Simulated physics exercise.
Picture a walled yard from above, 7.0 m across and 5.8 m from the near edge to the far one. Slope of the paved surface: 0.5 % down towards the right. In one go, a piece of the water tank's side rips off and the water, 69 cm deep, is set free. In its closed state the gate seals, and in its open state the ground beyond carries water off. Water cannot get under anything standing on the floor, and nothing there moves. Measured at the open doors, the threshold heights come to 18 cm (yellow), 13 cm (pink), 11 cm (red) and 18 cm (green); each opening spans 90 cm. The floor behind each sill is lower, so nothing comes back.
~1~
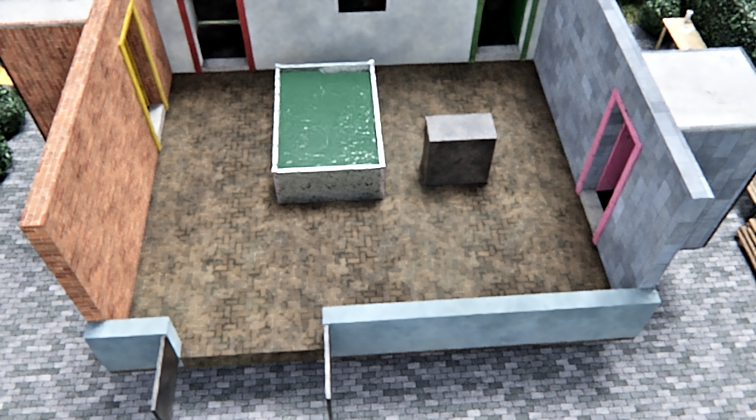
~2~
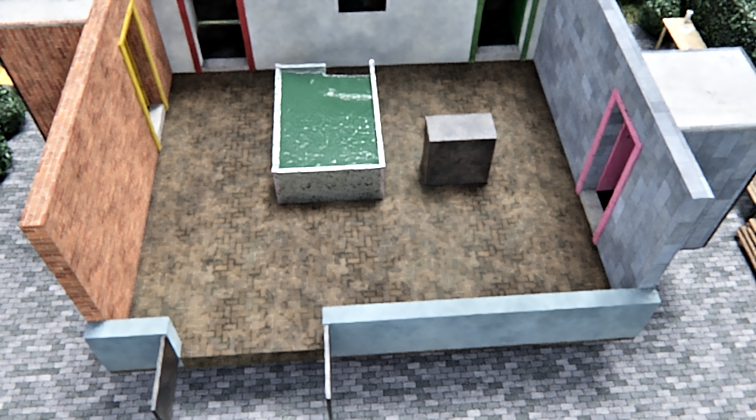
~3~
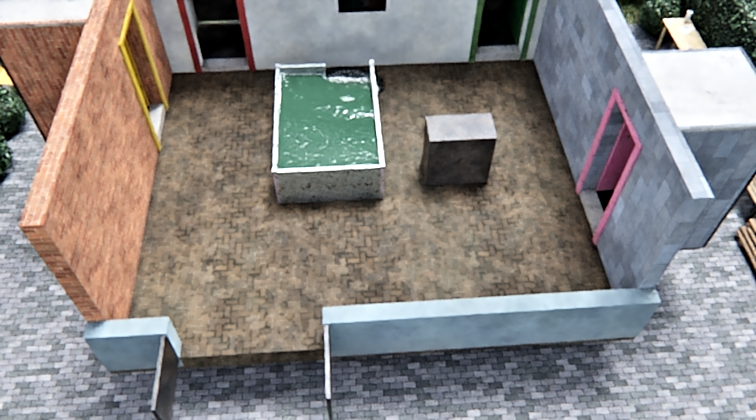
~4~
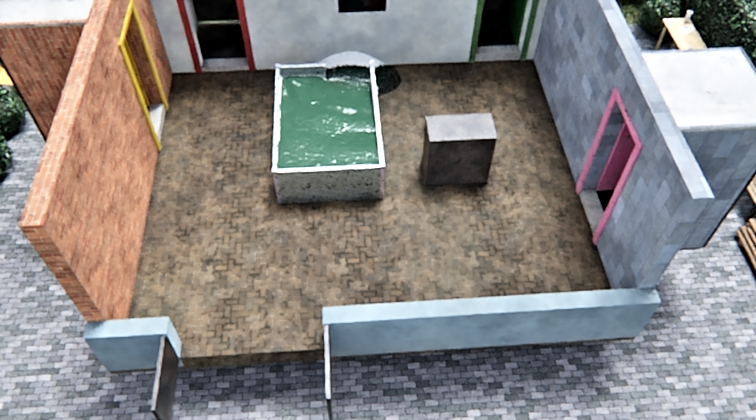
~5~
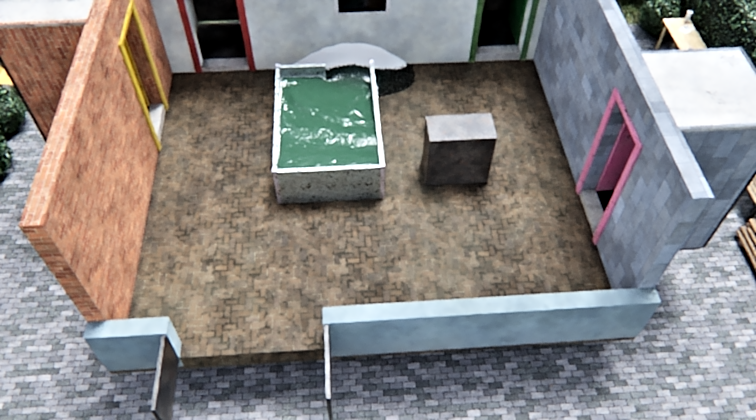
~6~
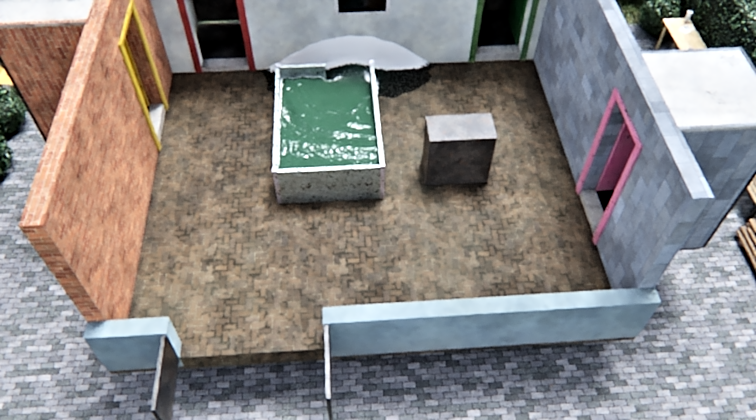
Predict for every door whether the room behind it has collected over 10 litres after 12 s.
For the yellow door I'd say within the limit. For the pink door I'd say within the limit. For the red door I'd say within the limit. For the green door I'd say within the limit.
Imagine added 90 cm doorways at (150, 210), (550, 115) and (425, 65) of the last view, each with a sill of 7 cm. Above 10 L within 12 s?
Taking them in order, the first gets too little, the second enough and the third enough.
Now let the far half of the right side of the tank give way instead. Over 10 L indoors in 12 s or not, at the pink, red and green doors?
In that case, pink door: Less than that, red door: Less than that, green door: More than that.
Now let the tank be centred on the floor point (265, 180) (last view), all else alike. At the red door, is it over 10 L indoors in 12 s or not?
Against the limit, the red door gets more than that.
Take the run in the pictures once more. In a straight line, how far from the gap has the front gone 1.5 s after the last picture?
4.0 m.
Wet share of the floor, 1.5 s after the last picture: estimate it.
Around 30 per cent.
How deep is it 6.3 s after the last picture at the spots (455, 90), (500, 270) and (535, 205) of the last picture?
First spot near 3 cm, second near 7 cm, third near 6 cm.
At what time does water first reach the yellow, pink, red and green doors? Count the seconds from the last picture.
Yellow: 1.0 s; pink: 2.0 s; red: 0.3 s; green: 0.4 s.
Then, 0.7 s after the last picture water covers 15 % of the floor and is deepest (54 cm) near (352, 71); yellow door not reached, pink door not reached, red door 5 cm at the sill, 0 L in, green door 4 cm at the sill, 0 L in.
Then, 1.5 s after the last picture water covers 30 % of the floor and is deepest (45 cm) near (352, 71); yellow door 18 cm at the sill, 0 L in, pink door not reached, red door 6 cm at the sill, 0 L in, green door 7 cm at the sill, 0 L in.
Then, 2.8 s after the last picture water covers 45 % of the floor and is deepest (30 cm) near (352, 71); yellow door 17 cm at the sill, 4 L in, pink door 7 cm at the sill, 0 L in, red door 5 cm at the sill, 0 L in, green door 12 cm at the sill, 1 L in.
Then, 6.3 s after the last picture water covers 85 % of the floor and is deepest (18 cm) near (342, 72); yellow door 9 cm at the sill, 4 L in, pink door 6 cm at the sill, 0 L in, red door 6 cm at the sill, 5 L in, green door 10 cm at the sill, 4 L in.
Then, 11.3 s after the last picture water covers 95 % of the floor and is deepest (10 cm) near (342, 72); yellow door 5 cm at the sill, 4 L in, pink door 8 cm at the sill, 0 L in, red door 6 cm at the sill, 5 L in, green door 7 cm at the sill, 4 L in.
